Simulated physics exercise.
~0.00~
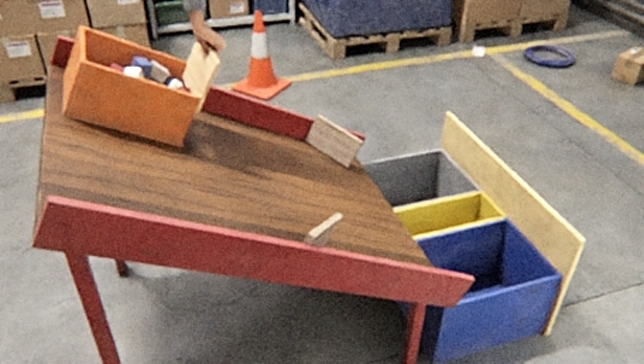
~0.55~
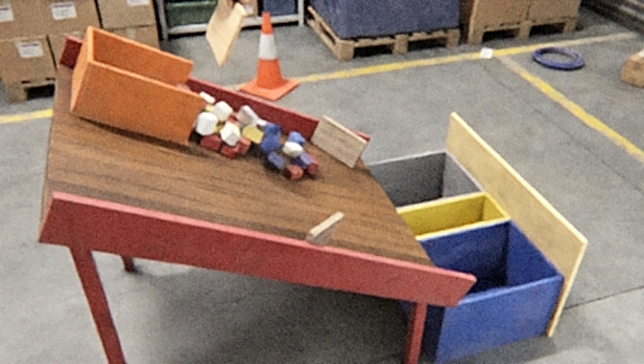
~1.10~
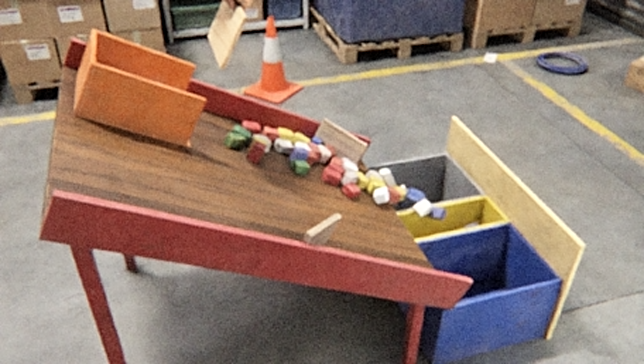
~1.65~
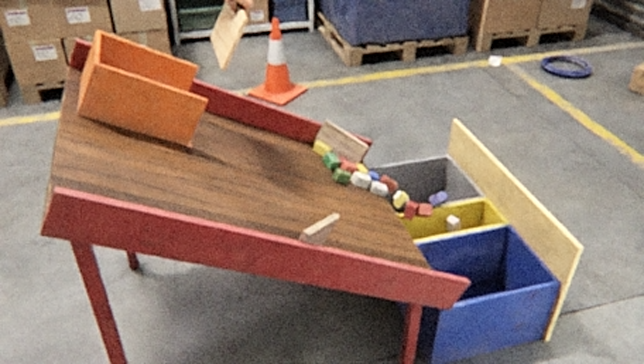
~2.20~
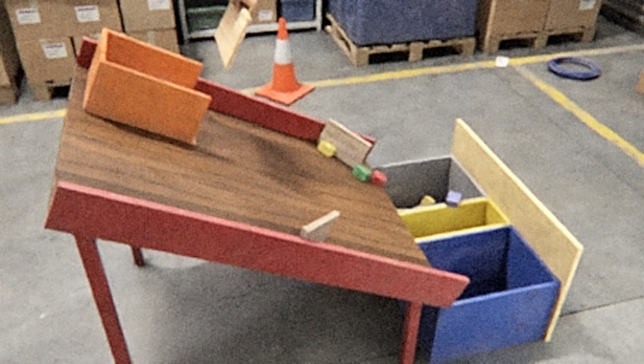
On a warehouse floor, a wooden gate lifted away from an orange pen atop a sloping table, and colourful toy blocks tumbled down past an angled board towards the grey and yellow containers, leaving just a few by the board at the end.
